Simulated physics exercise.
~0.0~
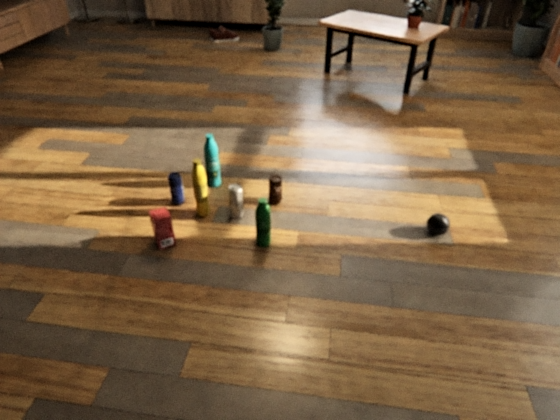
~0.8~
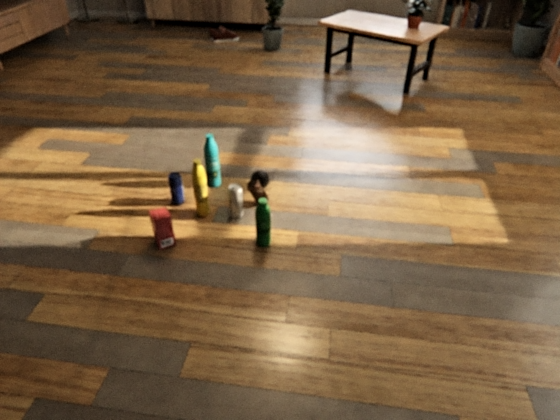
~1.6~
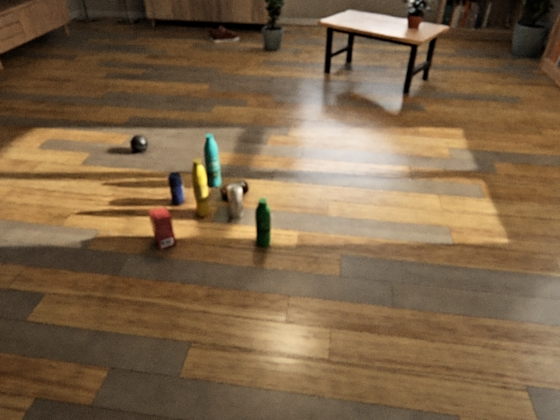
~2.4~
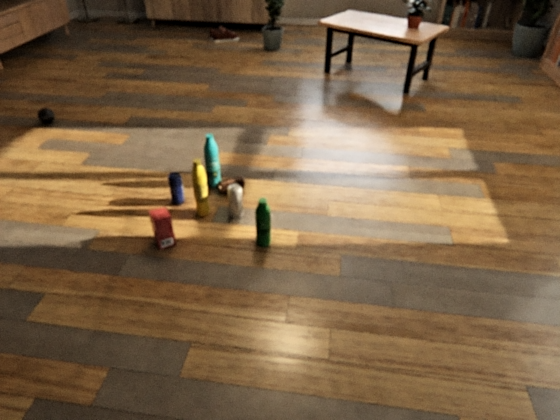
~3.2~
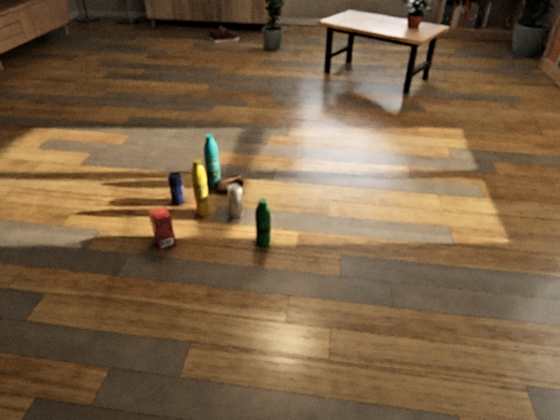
A turquoise bottle stands at the back of a loose group on a sunlit wooden floor, seen from above at an angle, with a low table and potted plants beyond. Around it are a yellow bottle, a blue can, a white can, a dark brown can, a green bottle and a red carton, while a black ball sits to the right. The ball rolls left and meets the brown can, which leans and topples. The ball continues toward the back left and leaves view. The brown can lies on its side behind the white can, and the others remain standing.
